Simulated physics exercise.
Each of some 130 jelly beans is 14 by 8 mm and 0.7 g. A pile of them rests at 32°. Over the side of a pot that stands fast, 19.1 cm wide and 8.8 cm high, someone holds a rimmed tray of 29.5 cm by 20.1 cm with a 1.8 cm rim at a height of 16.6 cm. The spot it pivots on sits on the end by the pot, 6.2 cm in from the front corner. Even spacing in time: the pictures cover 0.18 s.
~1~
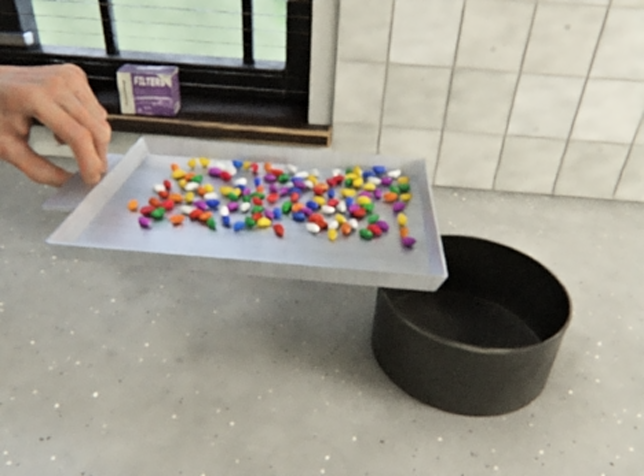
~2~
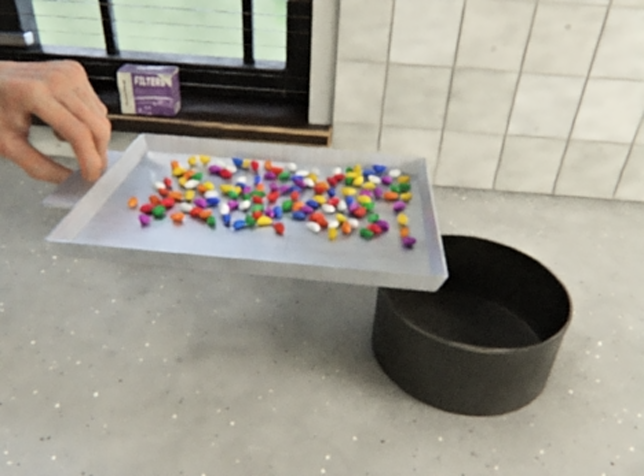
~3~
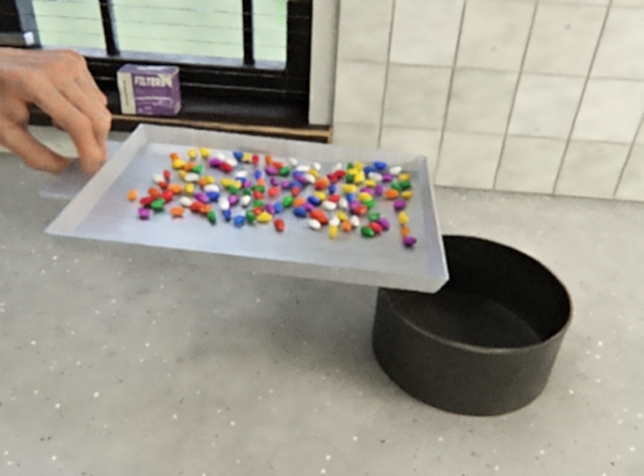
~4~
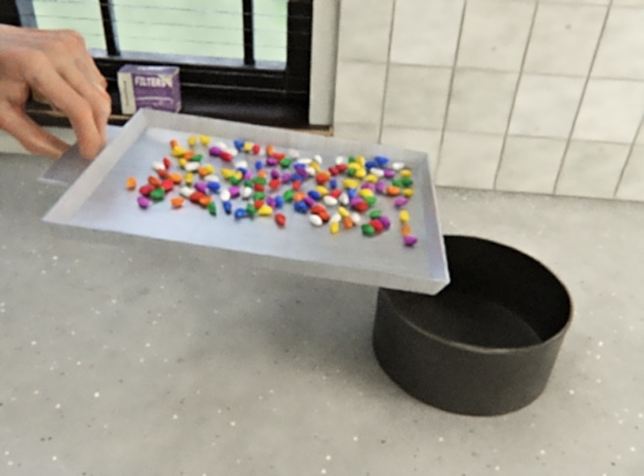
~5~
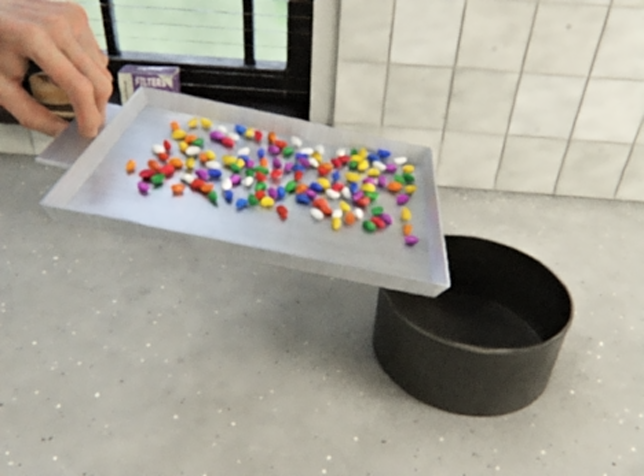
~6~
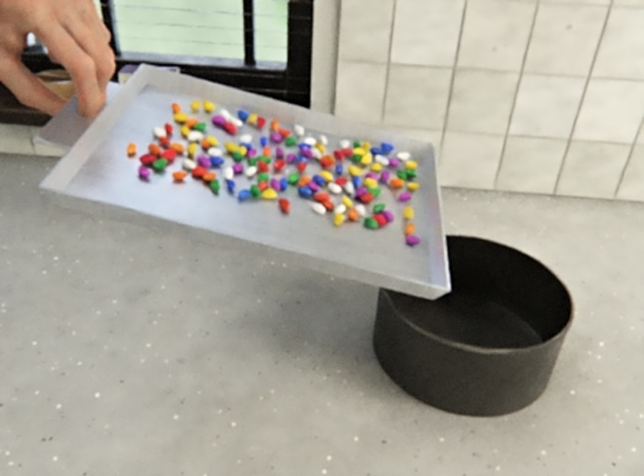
A shallow tray scattered with colourful jelly beans began nearly level beside a dark round pot, then a hand at its left end steadily raised that side, tilting it down toward the pot.
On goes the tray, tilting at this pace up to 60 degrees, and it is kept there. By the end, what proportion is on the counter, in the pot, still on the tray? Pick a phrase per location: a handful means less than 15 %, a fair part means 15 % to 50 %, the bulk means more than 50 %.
Counter: The bulk, pot: A handful, tray: A fair part.
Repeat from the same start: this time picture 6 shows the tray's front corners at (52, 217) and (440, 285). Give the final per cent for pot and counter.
Per cent by place - pot 0, counter 65.
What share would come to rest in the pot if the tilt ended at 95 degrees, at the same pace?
In that case some 5 per cent.
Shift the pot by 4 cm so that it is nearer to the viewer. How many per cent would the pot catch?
Then close to 30 per cent.
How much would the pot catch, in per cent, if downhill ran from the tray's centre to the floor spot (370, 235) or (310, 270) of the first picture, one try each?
The share comes to about 30 in a hundred, then about 0 in a hundred.
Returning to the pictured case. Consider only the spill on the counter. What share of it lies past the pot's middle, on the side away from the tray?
60 per cent.
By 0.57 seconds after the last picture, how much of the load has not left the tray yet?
Roughly 45 per cent.
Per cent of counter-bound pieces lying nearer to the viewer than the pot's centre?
Near 100 in a hundred.
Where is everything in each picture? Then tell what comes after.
In the first picture, tray tilt 0 degrees, front corners at (56, 238) and (438, 271); middle of the pieces at (295, 196); pot at (473, 284).
In the second picture, tray tilt 1 degrees, front corners at (56, 236) and (439, 271); middle of the pieces at (295, 195).
In the third picture, tray tilt 3 degrees, front corners at (55, 229) and (439, 273); middle of the pieces at (296, 191).
In the fourth picture, tray tilt 6 degrees, front corners at (53, 217) and (440, 276), lowest corner right front; middle of the pieces at (297, 184).
In the fifth picture, tray tilt 10 degrees, front corners at (52, 200) and (441, 279), lowest corner right front; middle of the pieces at (299, 175).
In the sixth picture, tray tilt 15 degrees, front corners at (51, 184) and (442, 283), lowest corner right front; middle of the pieces at (302, 166); pot at (475, 284).
Then, 0.19 s after the last picture, tilt 39 degrees; the tray holds 100 %, the pot 0 %.
Then, 0.32 s after the last picture, tilt 55 degrees; the tray holds 100 %, the pot 0 %.
Then, 0.57 s after the last picture, tilt 60 degrees; the tray holds 45 %, the pot 0 %.
In the end, counter 70 %, pot 5 %, tray 25 %.
